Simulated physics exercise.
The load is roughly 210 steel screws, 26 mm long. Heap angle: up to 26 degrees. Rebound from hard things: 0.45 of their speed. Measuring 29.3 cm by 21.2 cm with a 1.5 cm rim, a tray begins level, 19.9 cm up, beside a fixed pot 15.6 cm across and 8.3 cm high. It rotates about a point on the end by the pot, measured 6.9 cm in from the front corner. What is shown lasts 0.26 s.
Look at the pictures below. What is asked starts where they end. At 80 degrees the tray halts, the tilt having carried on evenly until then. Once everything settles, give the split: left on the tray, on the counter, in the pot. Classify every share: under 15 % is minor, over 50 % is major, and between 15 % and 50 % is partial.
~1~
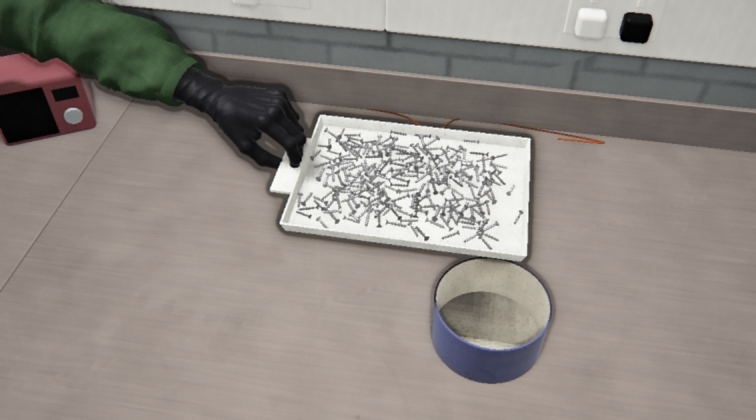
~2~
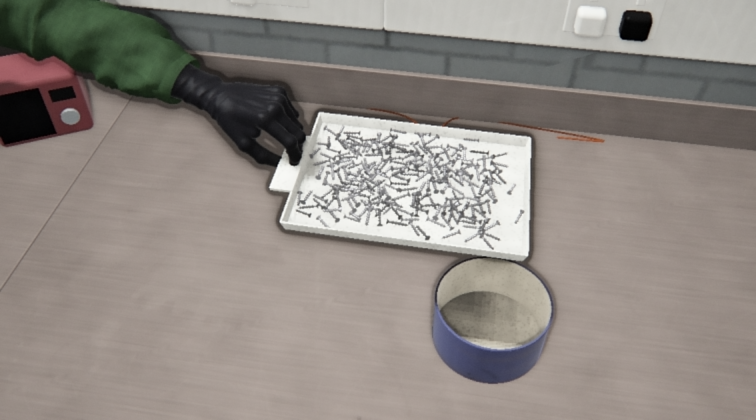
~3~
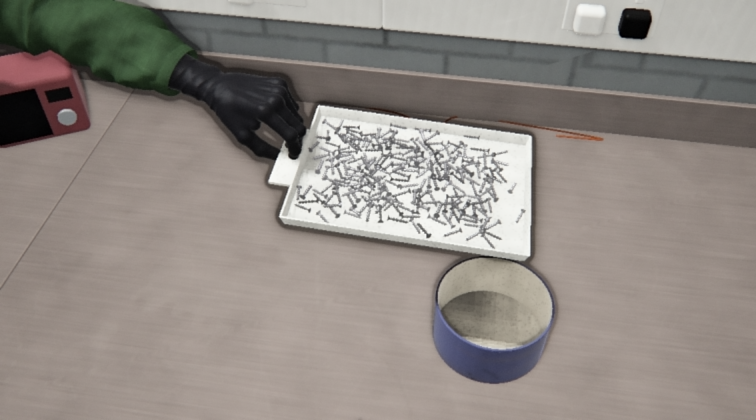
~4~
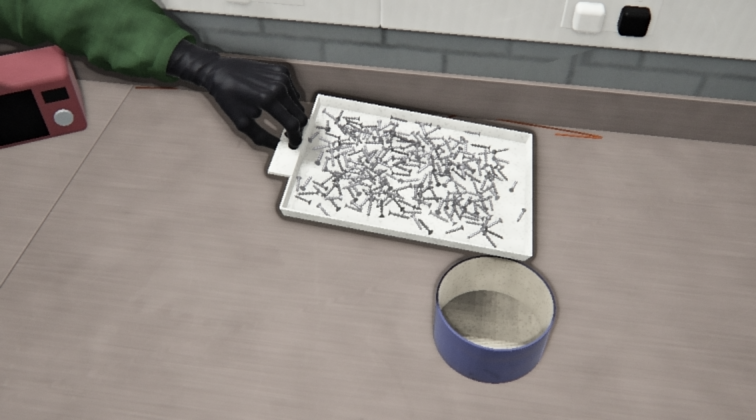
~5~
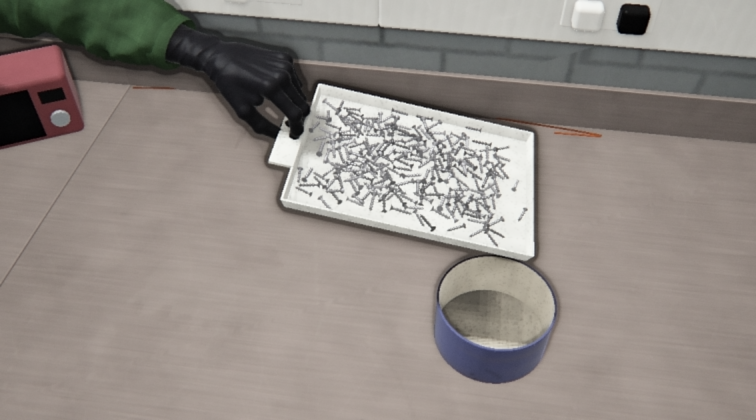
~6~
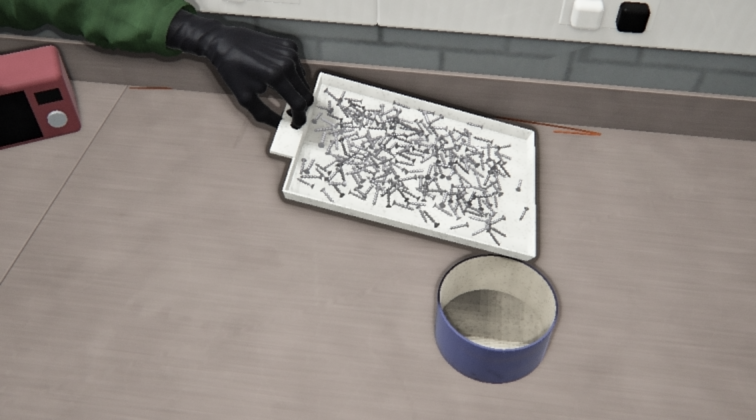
Tray: Minor, counter: Major, pot: Partial.
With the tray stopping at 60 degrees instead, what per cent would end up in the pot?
That would give about 20 per cent.
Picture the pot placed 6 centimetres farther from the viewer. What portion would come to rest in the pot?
25 per cent.
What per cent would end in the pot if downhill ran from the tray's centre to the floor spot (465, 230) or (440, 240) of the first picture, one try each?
That would be close to 85 per cent, then close to 70 per cent.
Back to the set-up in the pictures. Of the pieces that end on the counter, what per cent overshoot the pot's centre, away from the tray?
100 %.
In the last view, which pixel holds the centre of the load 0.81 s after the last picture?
(546, 230) or thereabouts.
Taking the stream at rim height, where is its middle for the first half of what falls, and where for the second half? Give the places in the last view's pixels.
(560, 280) or so first, later (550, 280).
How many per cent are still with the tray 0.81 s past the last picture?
Around 45 percent of it.
Then, 0.49 s after the last picture, tilt 45 degrees; the tray holds 100 %, the pot 0 %.
Then, 0.81 s after the last picture, tilt 66 degrees; the tray holds 45 %, the pot 5 %.
Then, 1.23 s after the last picture, tilt 80 degrees; the tray holds 10 %, the pot 25 %.
In the end, tray 0 %, counter 70 %, pot 30 %.
